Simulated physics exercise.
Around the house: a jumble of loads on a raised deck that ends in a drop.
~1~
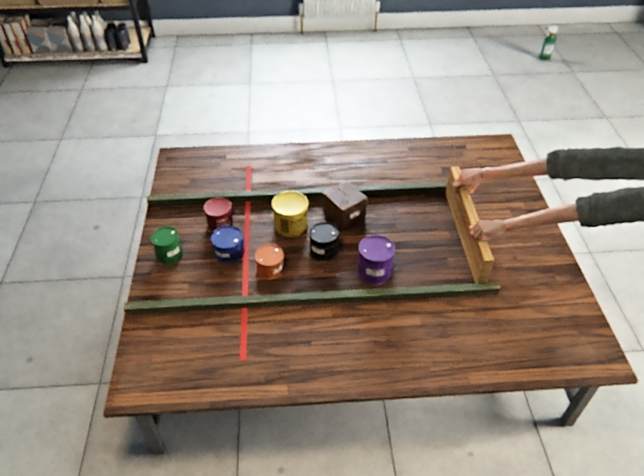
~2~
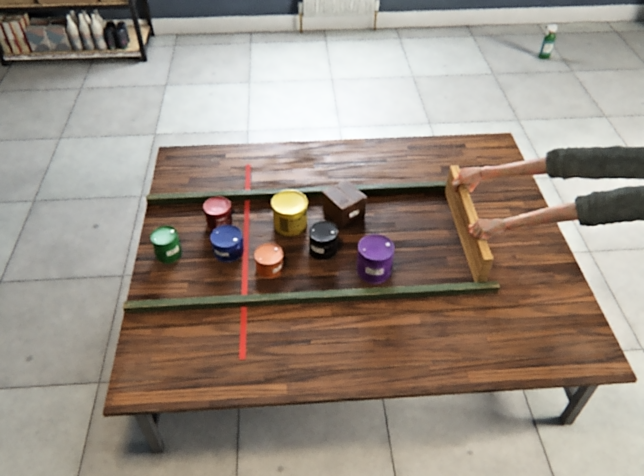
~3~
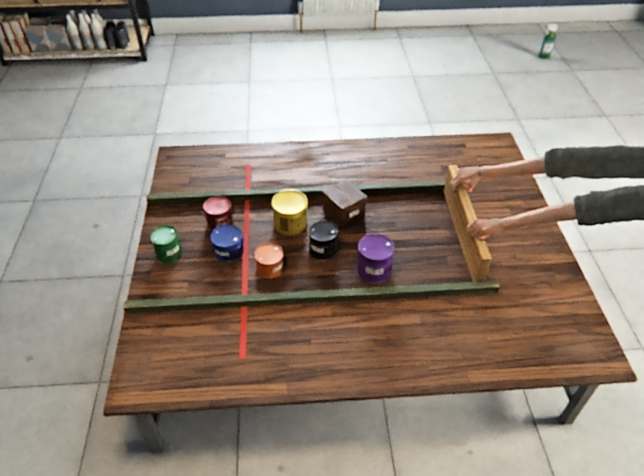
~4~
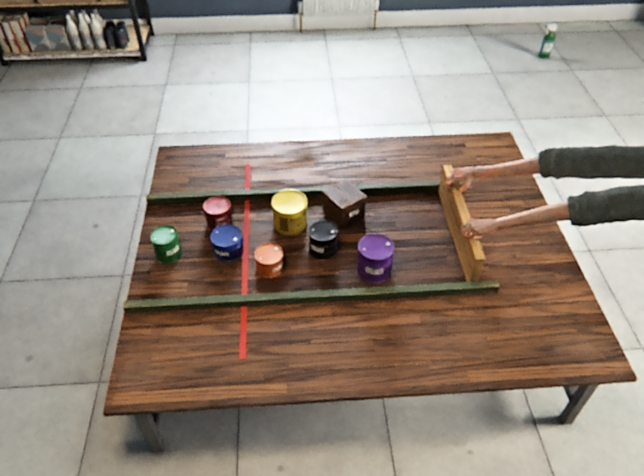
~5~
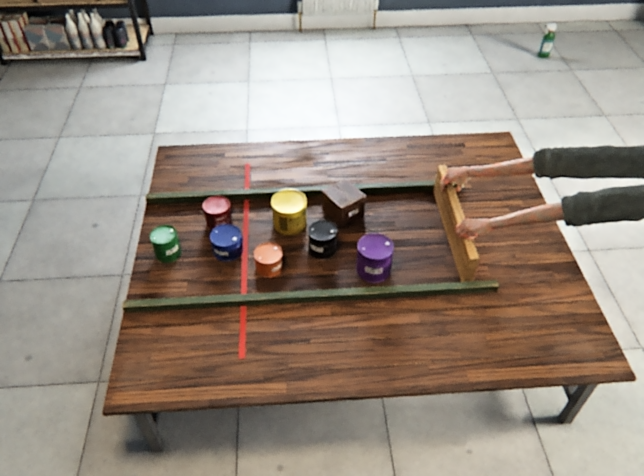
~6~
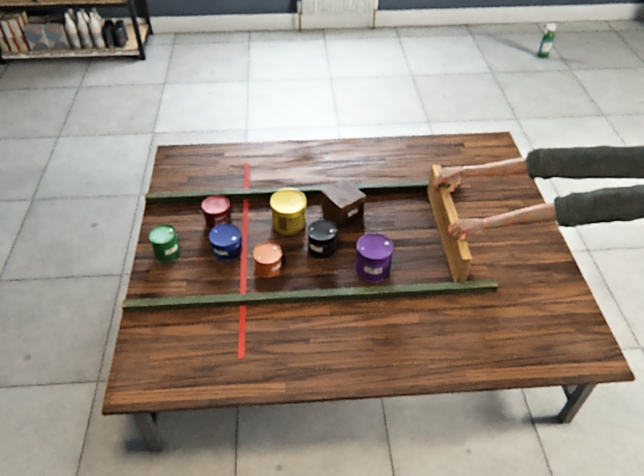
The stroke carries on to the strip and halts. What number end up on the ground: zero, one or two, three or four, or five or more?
As it turns out, the number that fall off is zero.
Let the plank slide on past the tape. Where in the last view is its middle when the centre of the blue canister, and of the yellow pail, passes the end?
For the blue canister at (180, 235), for the yellow pail at (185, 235).
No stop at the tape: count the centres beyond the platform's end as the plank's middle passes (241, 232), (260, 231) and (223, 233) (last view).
In that order 0, 0 and 0.
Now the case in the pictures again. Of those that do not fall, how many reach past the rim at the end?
It comes to 0.
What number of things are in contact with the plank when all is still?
3 of them.
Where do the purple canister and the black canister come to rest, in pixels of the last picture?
The purple canister stops around (224, 273); the black canister around (229, 244).
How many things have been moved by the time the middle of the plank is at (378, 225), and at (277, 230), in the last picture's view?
At the one place 1, at the other 7.
Early on, none off yet; green canister at rest near (165, 244); red pail at rest near (217, 213); blue canister at rest near (226, 242).
Finally, the number that fall off is zero.
